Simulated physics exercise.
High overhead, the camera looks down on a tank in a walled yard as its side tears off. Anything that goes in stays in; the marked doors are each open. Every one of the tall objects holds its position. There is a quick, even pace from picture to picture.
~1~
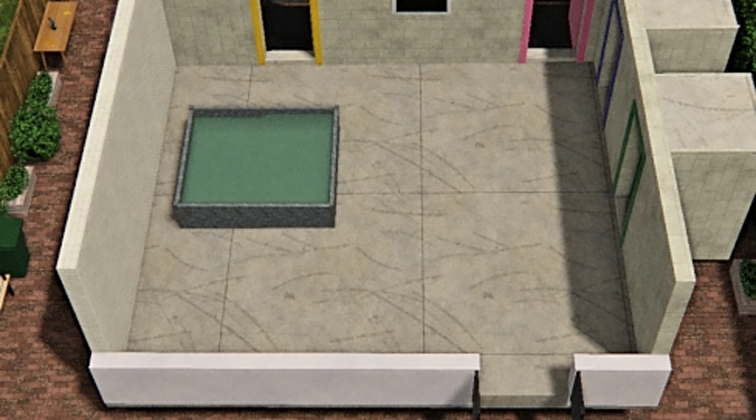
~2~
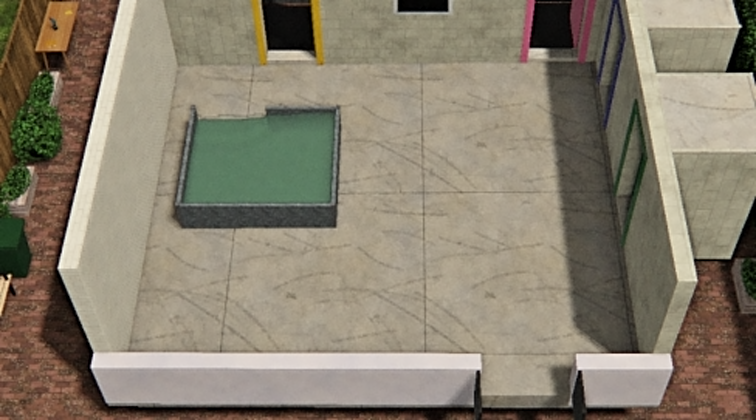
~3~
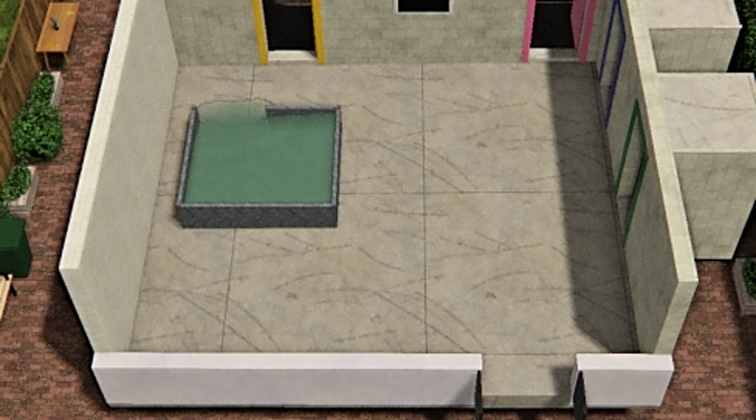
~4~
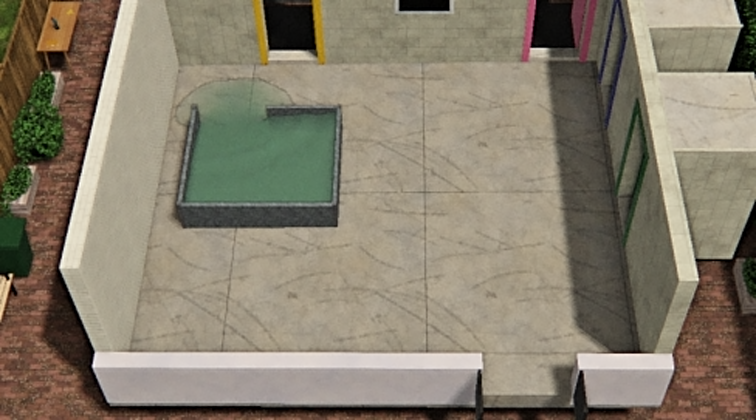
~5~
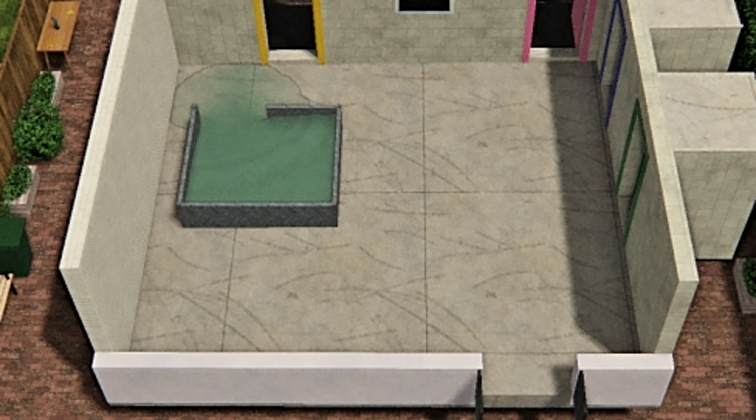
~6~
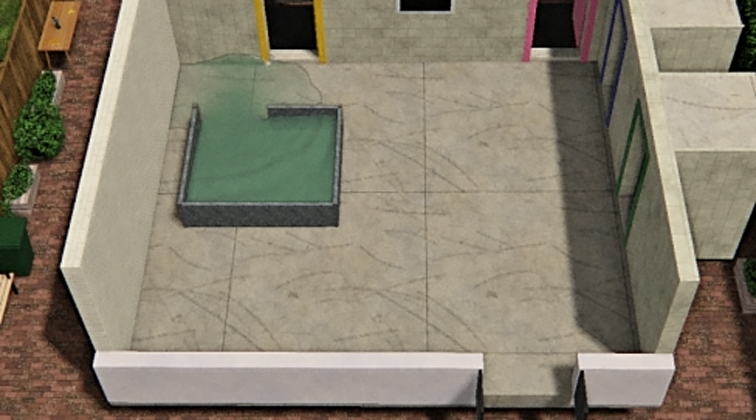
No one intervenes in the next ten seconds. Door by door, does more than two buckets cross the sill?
As I see it, blue door: Over the cap, pink door: Within the cap, green door: Within the cap, yellow door: Over the cap.
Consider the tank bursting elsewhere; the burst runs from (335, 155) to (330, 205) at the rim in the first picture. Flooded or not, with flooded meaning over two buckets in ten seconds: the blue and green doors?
Against the threshold, blue beats it and green beats it.
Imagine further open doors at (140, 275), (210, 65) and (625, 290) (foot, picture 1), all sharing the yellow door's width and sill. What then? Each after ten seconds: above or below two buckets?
Each in turn, the new doors: Remains within bounds, breaks the limit, remains within bounds.
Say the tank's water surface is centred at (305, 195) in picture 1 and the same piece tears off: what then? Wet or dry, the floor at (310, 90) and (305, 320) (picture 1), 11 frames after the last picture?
One after the other: Reached, untouched.
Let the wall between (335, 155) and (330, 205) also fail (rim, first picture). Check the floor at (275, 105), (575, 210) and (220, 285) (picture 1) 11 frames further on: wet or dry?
In that order: Free of water, under water, clear.
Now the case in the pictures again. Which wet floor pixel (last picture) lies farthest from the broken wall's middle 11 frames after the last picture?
Front's tip: Near (422, 65).
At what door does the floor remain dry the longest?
My answer: The green-painted one.
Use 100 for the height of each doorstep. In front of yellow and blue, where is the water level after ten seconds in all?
In order: Roughly 70 % and 170 %.
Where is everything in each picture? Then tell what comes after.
The first picture shows still water in the open tank at (260, 158).
In the second picture, water pours out on the open tank's far side and has run to a hidden place.
In the third picture, water pours out on the open tank's far side and has run to a hidden place.
In the fourth picture, water pours out on the open tank's far side and has run to (214, 85).
In the fifth picture, the front is at (227, 65), out from the gap on the open tank's far side.
In the sixth picture, the front is at (191, 65), out from the gap on the open tank's far side.
A moment on, water covers 10 % of the floor; the blue door not reached, the pink door not reached, the green door not reached, the yellow door under two buckets in.
Next, water covers 15 % of the floor; the blue door not reached, the pink door not reached, the green door not reached, the yellow door over two buckets in.
Then, water covers 30 % of the floor; the blue door not reached, the pink door not reached, the green door not reached, the yellow door over two buckets in.
Later, water covers 60 % of the floor; the blue door over two buckets in, the pink door wet at the sill, nothing in, the green door wet at the sill, nothing in, the yellow door far over two buckets in.
In the end, water covers 90 % of the floor; the blue door over two buckets in, the pink door wet at the sill, nothing in, the green door wet at the sill, nothing in, the yellow door far over two buckets in.
